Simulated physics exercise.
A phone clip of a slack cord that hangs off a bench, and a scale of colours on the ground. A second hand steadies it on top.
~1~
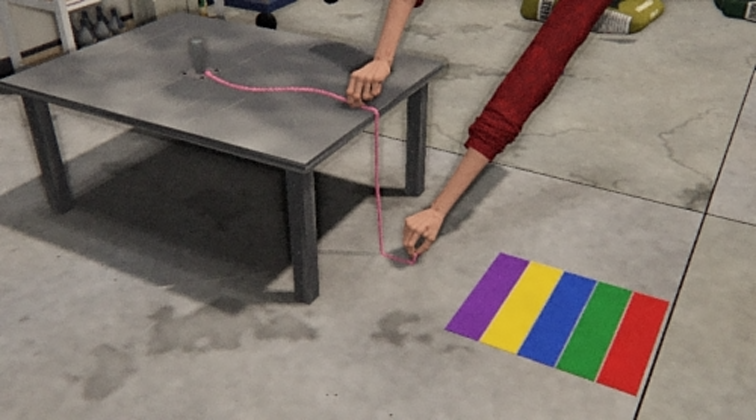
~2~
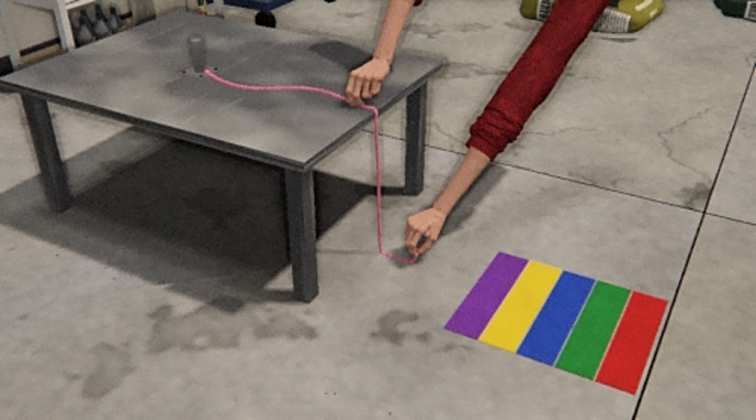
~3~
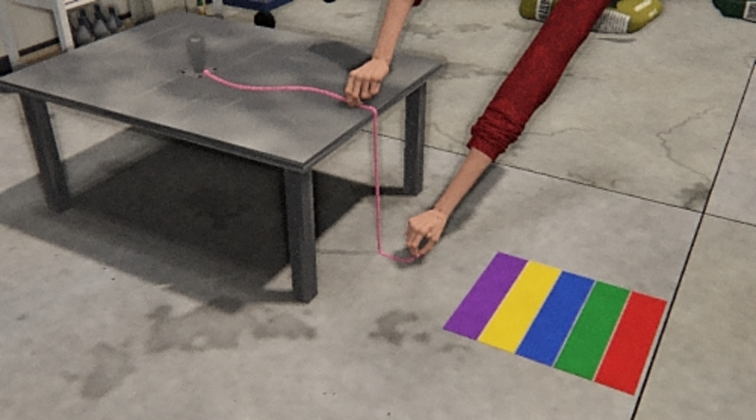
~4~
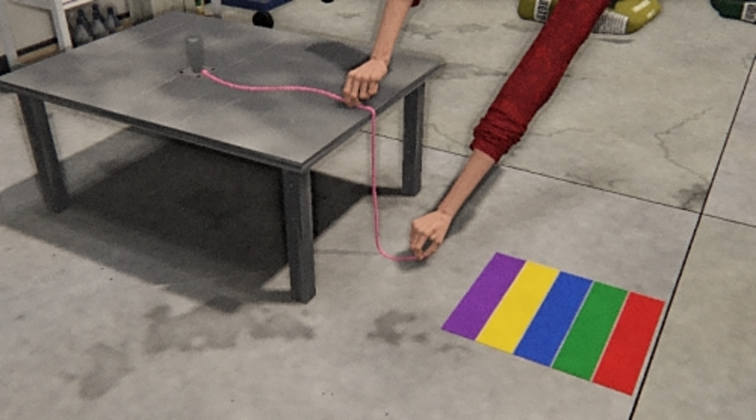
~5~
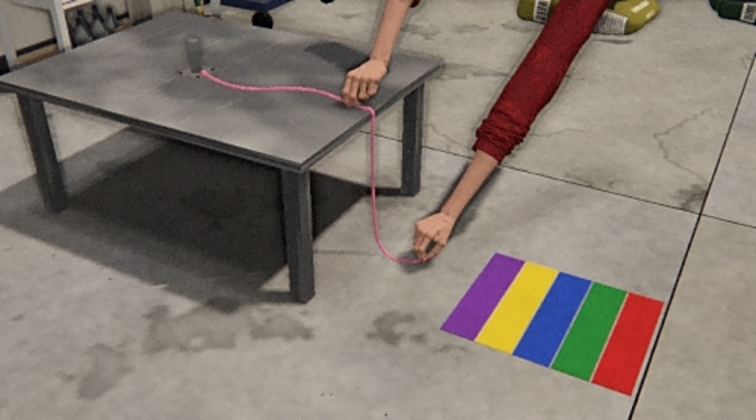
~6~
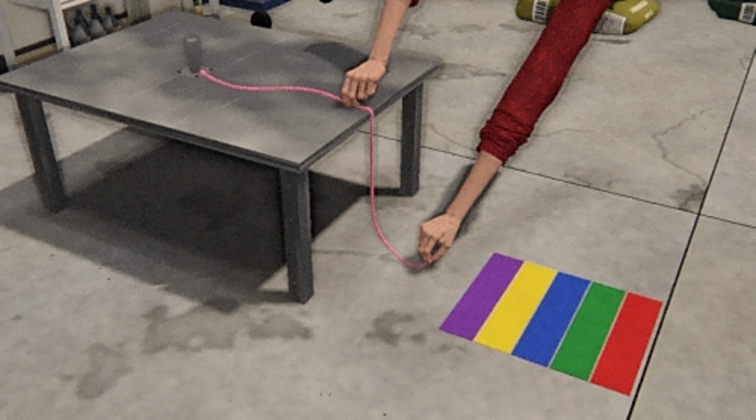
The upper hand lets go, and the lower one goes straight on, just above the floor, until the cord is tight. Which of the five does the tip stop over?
The end stops over the yellow strip.
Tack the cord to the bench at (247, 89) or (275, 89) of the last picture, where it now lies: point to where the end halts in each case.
Near (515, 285) and (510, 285).
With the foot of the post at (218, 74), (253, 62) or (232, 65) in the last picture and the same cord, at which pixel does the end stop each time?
About (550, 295), (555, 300) and (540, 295).
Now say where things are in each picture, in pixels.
End (415, 254); purple (472, 319); yellow (507, 331); blue (544, 344); green (583, 357); red (623, 370), in the first frame.
End (417, 254); cord through (221, 80) (276, 88) (336, 96) (376, 126) (379, 187) (380, 242), in the second frame.
End (419, 255), in the third frame.
End (422, 257); cord through (218, 81) (274, 89) (333, 96) (373, 127) (374, 187) (378, 243), in the fourth frame.
End (426, 259), in the fifth frame.
End (431, 260); cord through (216, 81) (272, 89) (332, 96) (371, 127) (372, 187) (386, 243), in the sixth frame.
Soon after, end near (455, 268); short of the strips.
After that, end near (496, 281); over purple.
At the stop, end near (521, 288); over yellow. It gets as far as the yellow strip.
